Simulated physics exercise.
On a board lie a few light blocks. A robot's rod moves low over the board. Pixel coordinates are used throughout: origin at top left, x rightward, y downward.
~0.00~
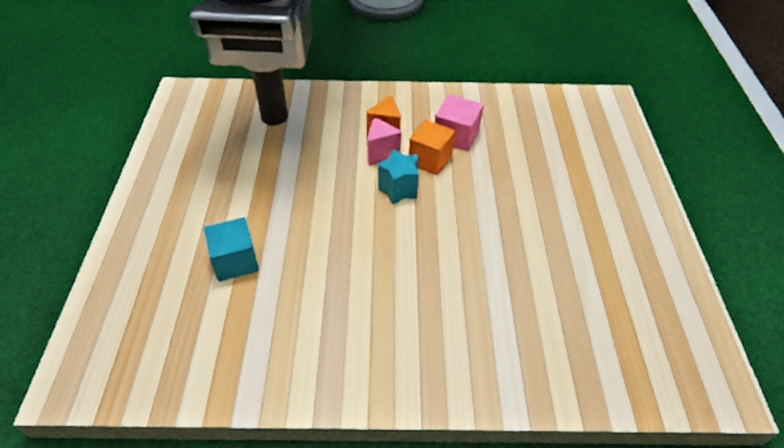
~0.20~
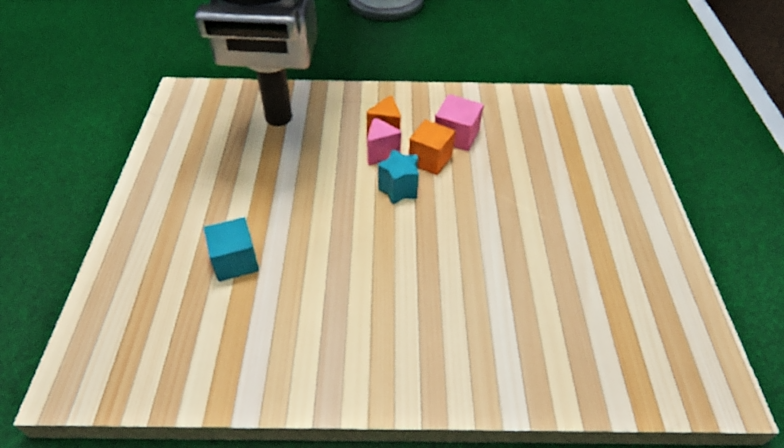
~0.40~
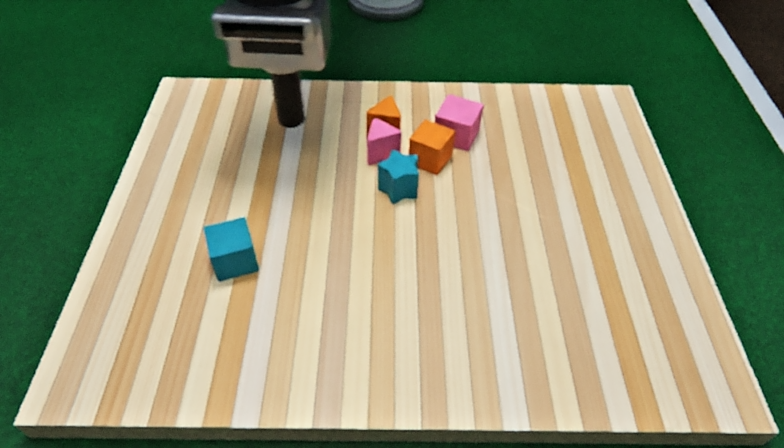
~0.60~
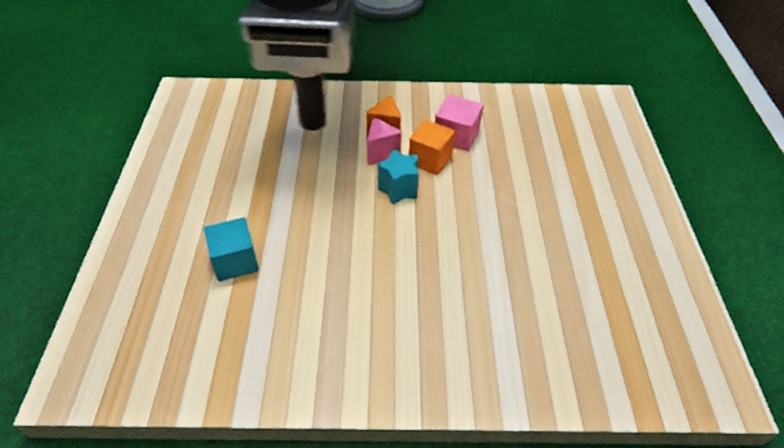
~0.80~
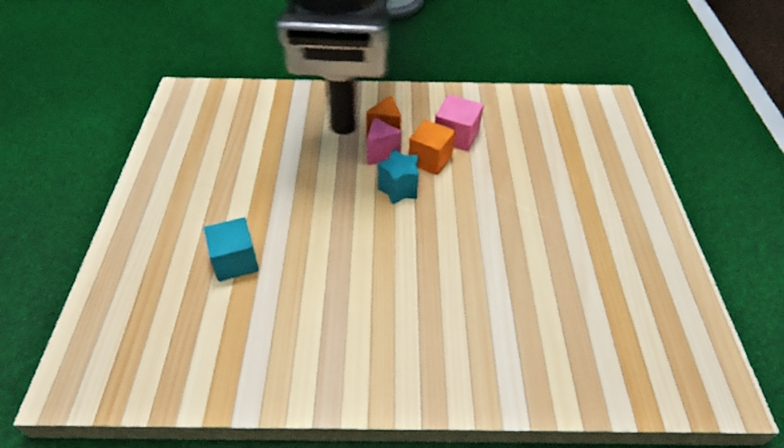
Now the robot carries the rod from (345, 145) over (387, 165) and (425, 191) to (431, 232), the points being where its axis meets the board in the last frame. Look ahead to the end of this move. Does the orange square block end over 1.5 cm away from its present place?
Yes, that is what happens.
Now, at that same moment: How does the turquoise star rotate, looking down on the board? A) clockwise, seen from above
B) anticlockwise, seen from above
Choice A: Clockwise, seen from above.
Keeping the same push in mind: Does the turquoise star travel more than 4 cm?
I expect so.
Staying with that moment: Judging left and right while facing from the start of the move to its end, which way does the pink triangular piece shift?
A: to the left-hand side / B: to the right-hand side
My pick is A.
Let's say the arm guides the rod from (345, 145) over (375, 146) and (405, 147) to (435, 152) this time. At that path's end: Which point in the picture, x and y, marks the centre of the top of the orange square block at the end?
The middle of the upper face of the orange square block will lie at about (459, 144) in the picture.
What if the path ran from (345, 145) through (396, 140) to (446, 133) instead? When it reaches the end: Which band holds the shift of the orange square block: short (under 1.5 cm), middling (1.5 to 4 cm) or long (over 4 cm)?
Short: Under 1.5 cm.
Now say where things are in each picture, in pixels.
In the first frame, rod's lower end at (275, 118); pink triangular piece at (381, 130); orange triangular piece at (386, 108); turquoise star at (400, 164); orange square block at (433, 134).
In the second frame, rod at (279, 118); blocks still.
In the third frame, rod at (292, 120); blocks still.
In the fourth frame, rod at (313, 122); blocks still.
In the fifth frame, rod at (343, 126); pink triangular piece at (381, 130); orange triangular piece at (386, 108); turquoise star at (400, 164); orange square block at (433, 134).
What follows on the original path. One third of the way, rod at (388, 146); pink triangular piece at (414, 137), turned 35° anticlockwise; orange square block at (450, 135).
Two thirds of the way, rod at (427, 172); pink triangular piece at (428, 137), turned 55° anticlockwise; turquoise star at (415, 185), turned 80° clockwise; orange square block at (459, 136).
At the end, rod at (433, 214); pink triangular piece at (428, 137), turned 55° anticlockwise; orange triangular piece still; turquoise star at (403, 215), turned 125° clockwise; orange square block at (459, 136).
